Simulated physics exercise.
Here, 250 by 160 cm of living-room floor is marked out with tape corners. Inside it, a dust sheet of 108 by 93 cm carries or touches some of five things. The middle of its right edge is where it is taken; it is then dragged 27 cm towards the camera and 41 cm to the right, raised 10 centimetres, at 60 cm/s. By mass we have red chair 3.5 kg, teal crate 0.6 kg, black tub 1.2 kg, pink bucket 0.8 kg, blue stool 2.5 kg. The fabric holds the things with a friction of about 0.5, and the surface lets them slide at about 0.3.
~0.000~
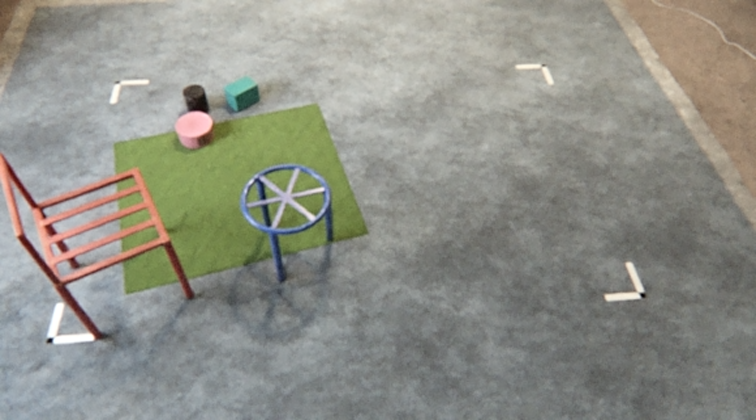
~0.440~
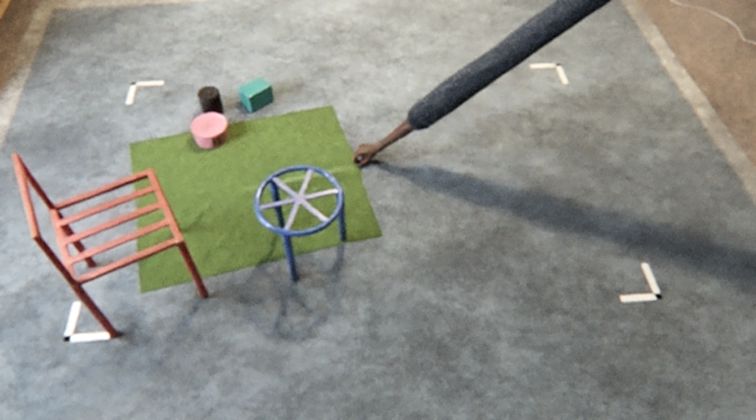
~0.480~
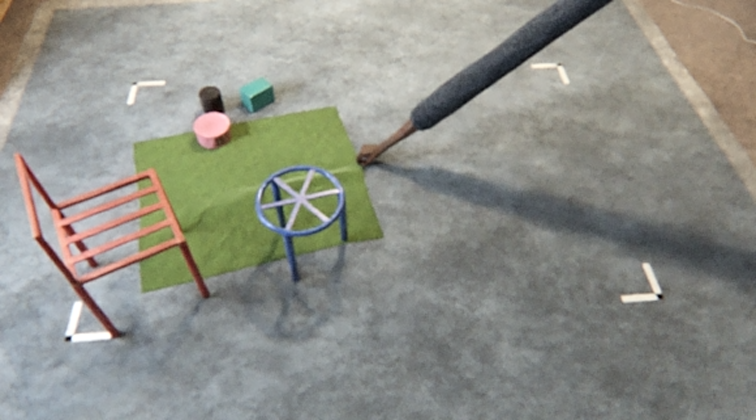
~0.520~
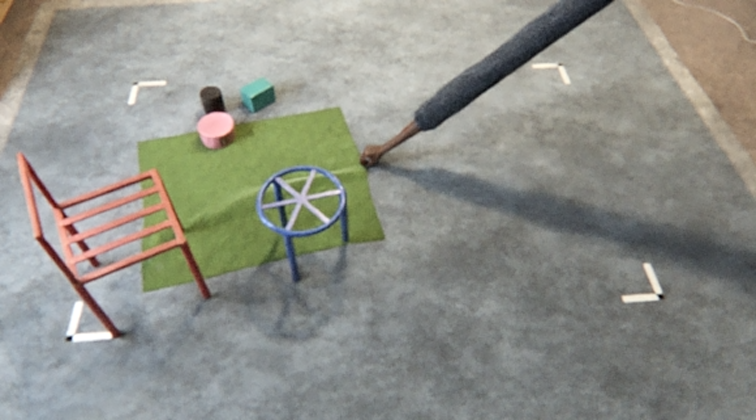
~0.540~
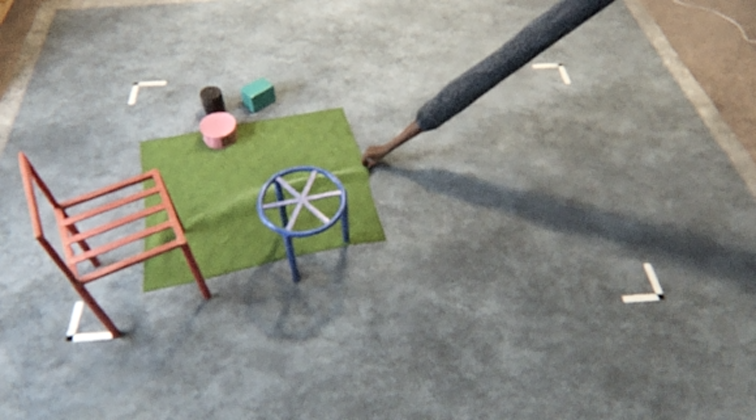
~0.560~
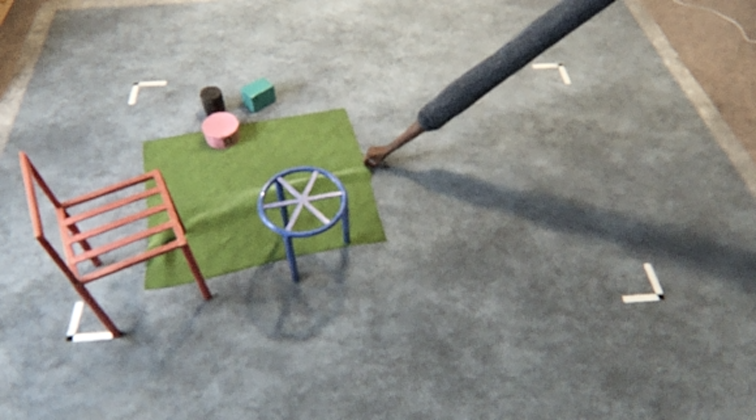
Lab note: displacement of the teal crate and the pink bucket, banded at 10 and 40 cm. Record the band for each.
Recorded: Teal crate = under 10 cm, pink bucket = over 40 cm.
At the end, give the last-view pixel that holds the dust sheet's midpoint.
(340, 178) or thereabouts.
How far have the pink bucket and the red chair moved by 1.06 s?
So the pink bucket sits 40 cm from its start, while the red chair sits 4 cm from its own.
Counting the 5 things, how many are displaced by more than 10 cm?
I make it 2.
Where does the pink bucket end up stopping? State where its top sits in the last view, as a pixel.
End position in the last picture: Approx. (313, 136).
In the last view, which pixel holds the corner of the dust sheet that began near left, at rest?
That corner ends up near pixel (209, 242) in the last view.
At 0.8 s, middle of the dust sheet at (287, 187); pink bucket 22 cm off its start, blue stool 4 cm off its start, red chair 3 cm off its start.
At 1.1 s, middle of the dust sheet at (312, 184); pink bucket 38 cm off its start, blue stool 6 cm off its start, red chair 4 cm off its start.
At 1.3 s, middle of the dust sheet at (334, 181); pink bucket 51 cm off its start at (308, 135), blue stool 14 cm off its start at (336, 201), red chair 5 cm off its start at (130, 225).
At 1.5 s, middle of the dust sheet at (339, 178); pink bucket 54 cm off its start, blue stool 16 cm off its start, red chair 5 cm off its start.
At 2.1 s, middle of the dust sheet at (340, 178); pink bucket 54 cm off its start at (313, 136), teal crate 0 cm off its start at (257, 87), blue stool 16 cm off its start at (342, 200), red chair 5 cm off its start at (131, 225).
